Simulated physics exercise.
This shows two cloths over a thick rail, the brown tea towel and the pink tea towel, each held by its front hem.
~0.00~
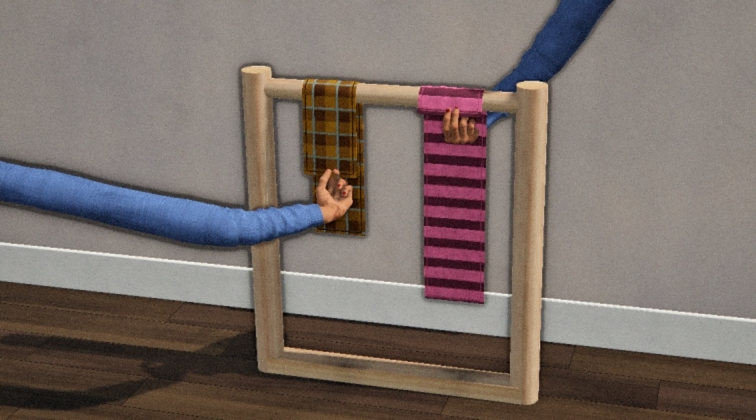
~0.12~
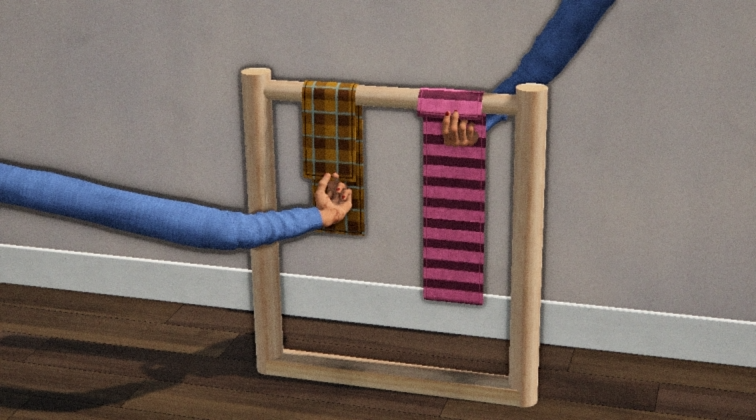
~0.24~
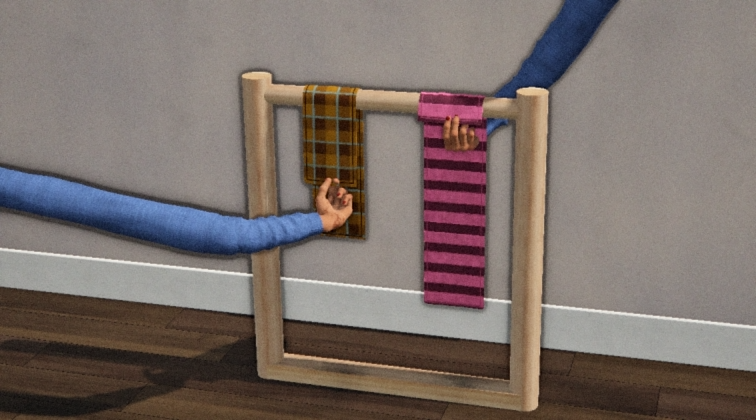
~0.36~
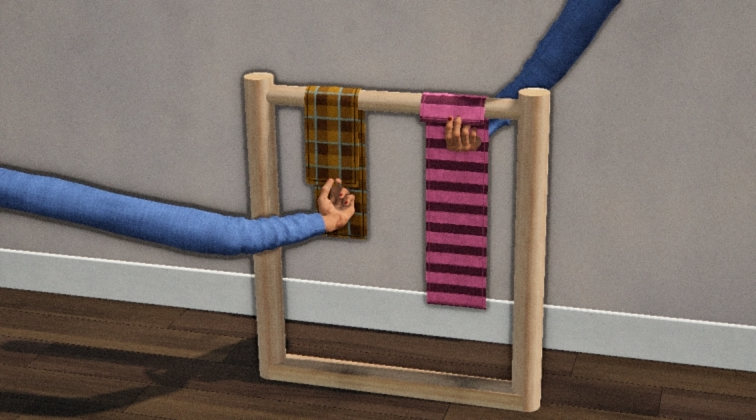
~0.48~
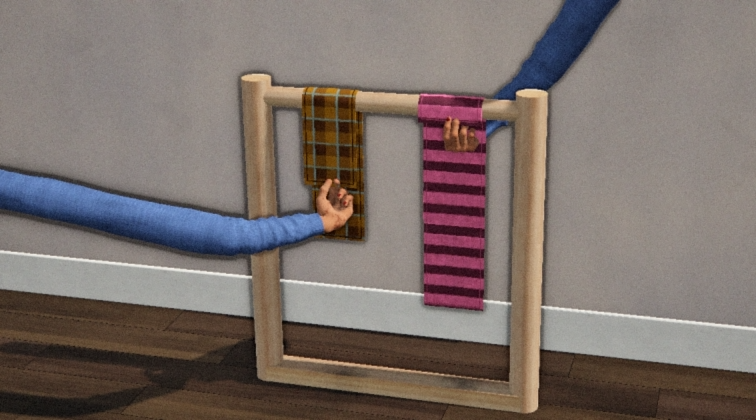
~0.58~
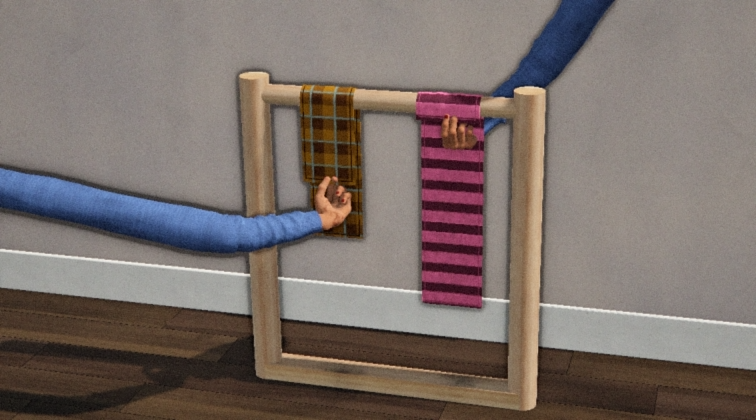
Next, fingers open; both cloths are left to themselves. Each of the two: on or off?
One by one: The brown tea towel is going to hold fast; the pink tea towel is going to lose its hold.
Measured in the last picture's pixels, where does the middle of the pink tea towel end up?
You'll see it near (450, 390) once things stop.
Around 0.98 s, brown tea towel at rest on the rail; pink tea towel clear of the rail and dropping near (452, 236).
Around 1.22 s, brown tea towel at rest on the rail; pink tea towel clear of the rail and dropping near (452, 367).
Around 1.50 s, brown tea towel at rest on the rail; pink tea towel in a heap on the floor near (450, 390).
Finally, brown tea towel at rest on the rail; pink tea towel in a heap on the floor near (450, 390). The brown tea towel stays on and the pink tea towel slips to the floor.
